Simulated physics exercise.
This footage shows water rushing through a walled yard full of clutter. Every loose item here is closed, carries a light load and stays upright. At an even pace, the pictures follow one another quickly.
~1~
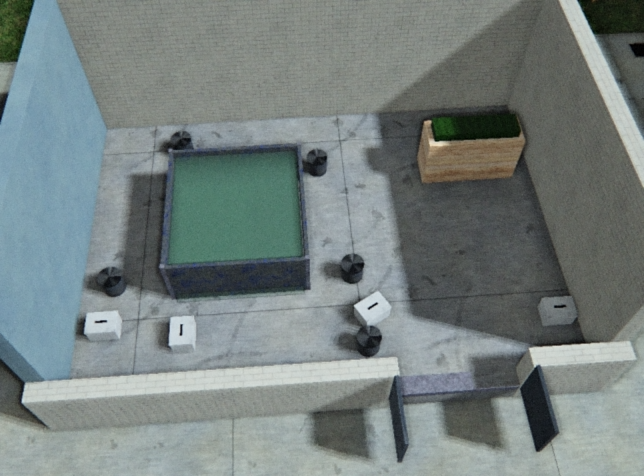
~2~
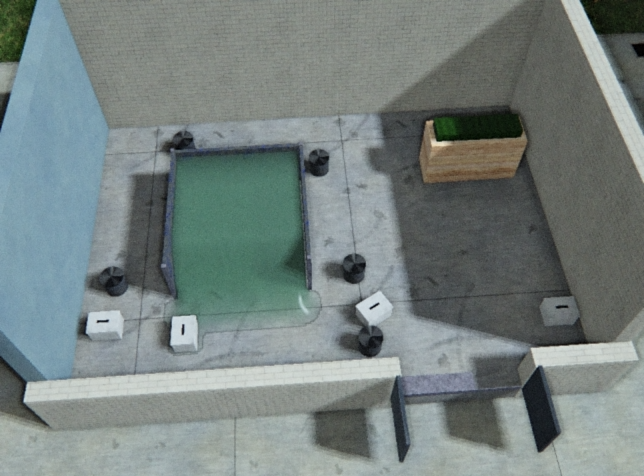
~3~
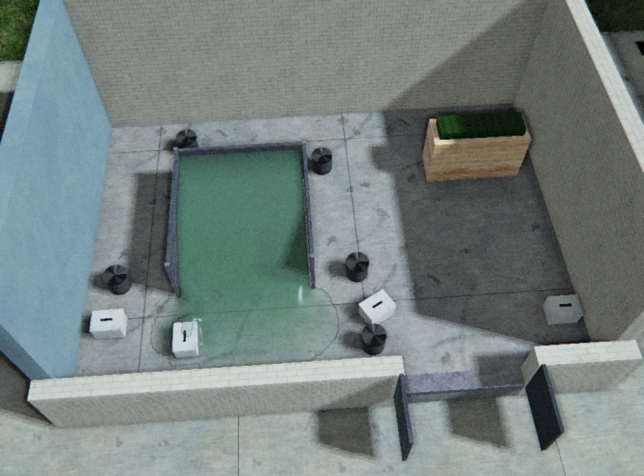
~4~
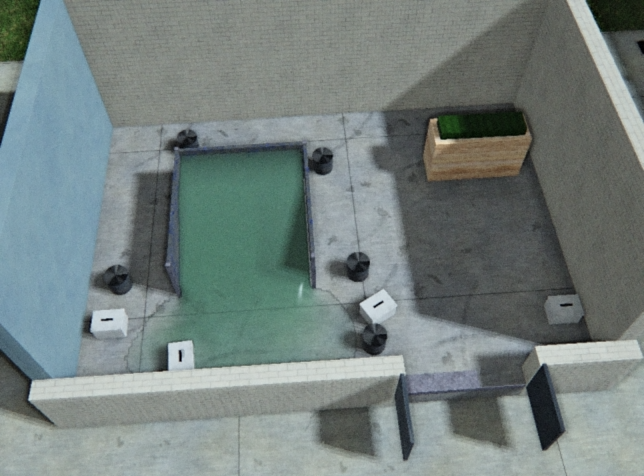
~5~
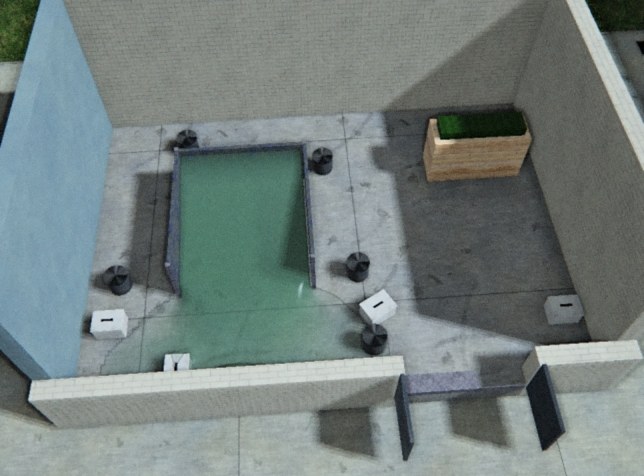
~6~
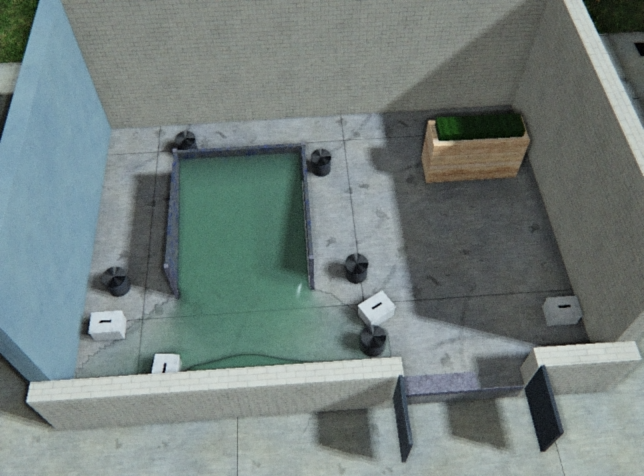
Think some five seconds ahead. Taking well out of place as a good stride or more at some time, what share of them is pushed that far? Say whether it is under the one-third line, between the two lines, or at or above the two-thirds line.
The things swept well aside make up two thirds or a bigger part.
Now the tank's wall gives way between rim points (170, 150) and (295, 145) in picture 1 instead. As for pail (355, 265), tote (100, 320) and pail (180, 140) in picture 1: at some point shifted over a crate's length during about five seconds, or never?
Taking them one at a time, the first not displaced that far, the second gets shoved clear and the third gets shoved clear.
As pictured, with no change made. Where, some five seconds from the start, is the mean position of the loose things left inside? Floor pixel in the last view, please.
Roughly (329, 194).
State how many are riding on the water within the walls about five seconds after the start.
I count 2.
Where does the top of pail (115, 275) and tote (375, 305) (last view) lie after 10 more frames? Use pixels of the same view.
About (146, 223) and (383, 271).
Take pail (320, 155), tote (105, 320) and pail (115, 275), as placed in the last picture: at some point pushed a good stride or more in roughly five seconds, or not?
Entry one never gets that far, entry two gets that far, entry three gets that far.
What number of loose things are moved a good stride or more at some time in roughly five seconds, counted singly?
The total is 7.
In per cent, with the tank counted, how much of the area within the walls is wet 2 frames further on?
Close to 25 per cent, tank included.
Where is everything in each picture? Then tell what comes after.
A tote at (182, 330), on the bottom; a pail at (181, 138) rests on the ground; 0 of 10 have shifted, in the first frame.
A tote at (183, 330) rests on the ground; a pail at (183, 138) rests on the ground; 0 of 10 have shifted, in the second frame.
A tote at (185, 336) rests on the ground, close to its start; a pail at (186, 137), on the bottom; 1 of 10 have shifted, in the third frame.
A tote at (181, 356) rests on the ground, a stride from its start; a pail at (187, 137) rests on the ground; 1 of 10 have shifted, in the fourth frame.
A tote at (176, 369), on the bottom, a stride from its start; a pail at (187, 137), on the bottom; 1 of 10 have shifted, in the fifth frame.
A tote at (165, 369), afloat, a stride from its start; a pail at (185, 138) rests on the ground; 1 of 10 have shifted, in the sixth frame.
A moment on, 1 of 10 are well off their spots; 1 afloat.
Next, 5 of 10 are well off their spots; 0 afloat.
Later, 7 of 10 are well off their spots; 3 afloat.
In the end, 7 of 10 are well off their spots, and 7 have been at some point; 2 afloat.
